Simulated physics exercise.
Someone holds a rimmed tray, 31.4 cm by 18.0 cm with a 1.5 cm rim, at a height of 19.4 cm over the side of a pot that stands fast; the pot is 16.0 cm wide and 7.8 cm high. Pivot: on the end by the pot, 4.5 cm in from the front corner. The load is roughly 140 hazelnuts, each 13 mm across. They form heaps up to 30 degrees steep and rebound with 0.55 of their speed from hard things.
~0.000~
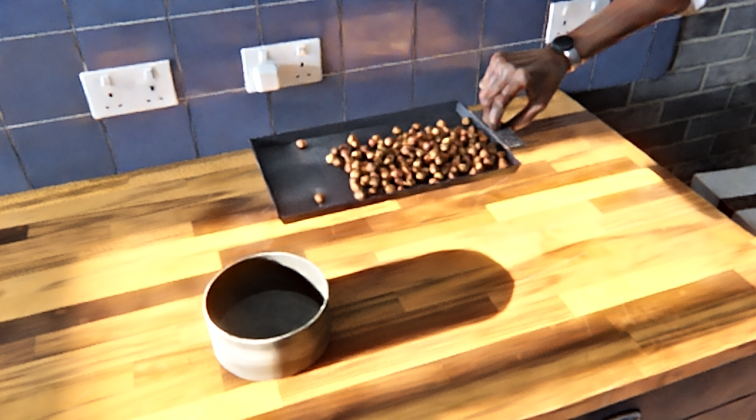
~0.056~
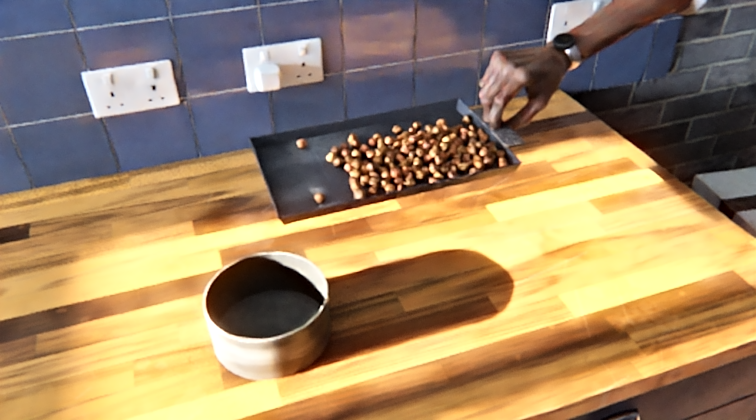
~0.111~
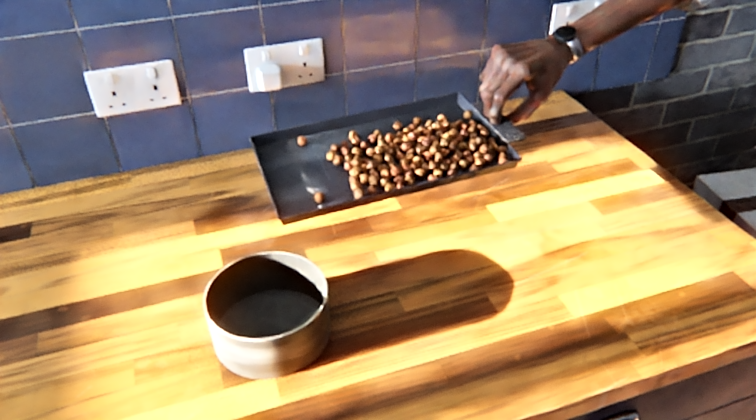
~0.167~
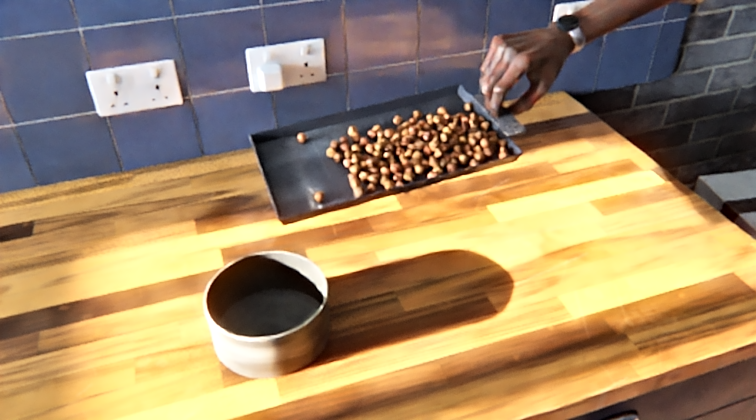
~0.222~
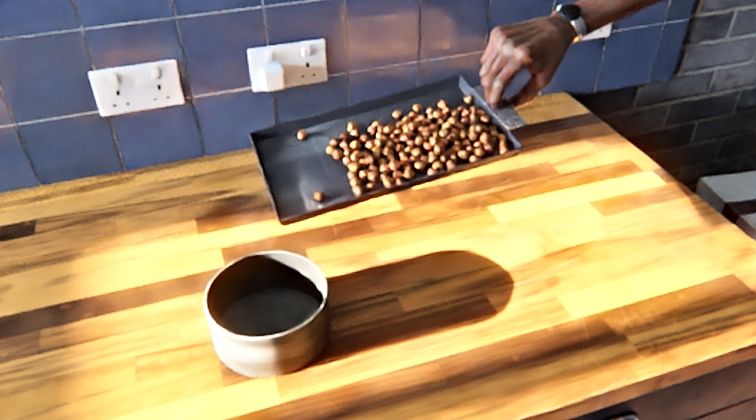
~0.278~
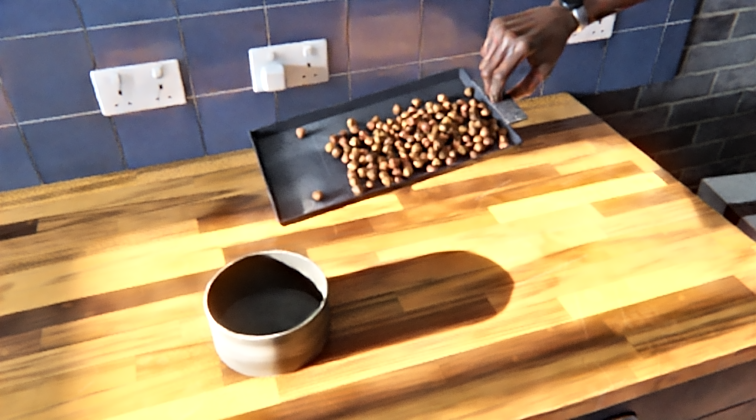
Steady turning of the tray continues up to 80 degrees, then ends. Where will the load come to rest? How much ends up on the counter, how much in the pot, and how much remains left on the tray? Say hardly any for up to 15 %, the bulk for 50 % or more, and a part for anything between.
By place: Counter hardly any, pot the bulk, tray hardly any.
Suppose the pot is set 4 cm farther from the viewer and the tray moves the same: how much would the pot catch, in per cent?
I'd say some 60 per cent would end up there.
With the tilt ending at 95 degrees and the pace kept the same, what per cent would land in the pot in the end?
In that case, near 95 percent.
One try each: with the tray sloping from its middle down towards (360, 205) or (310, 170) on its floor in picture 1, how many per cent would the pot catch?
Roughly 60 per cent on the first try and 45 per cent on the second.
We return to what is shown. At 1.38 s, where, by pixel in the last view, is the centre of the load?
The load's centre is near (293, 197) at that time.
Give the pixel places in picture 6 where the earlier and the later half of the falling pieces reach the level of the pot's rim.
I'd mark about (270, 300) for the first half, then (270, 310) for the second.
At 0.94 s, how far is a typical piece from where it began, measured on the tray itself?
Displacement on the tray: About 10 cm.
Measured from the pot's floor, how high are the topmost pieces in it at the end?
Some 3.0 cm up.
After 0.94 s, tilt 43 degrees; the tray holds 95 %, the pot 0 %.
After 1.38 s, tilt 65 degrees; the tray holds 75 %, the pot 10 %.
After 1.89 s, tilt 80 degrees; the tray holds 5 %, the pot 80 %.
In the end, at 2.9 s, counter 5 %, pot 95 %, tray 0 %.
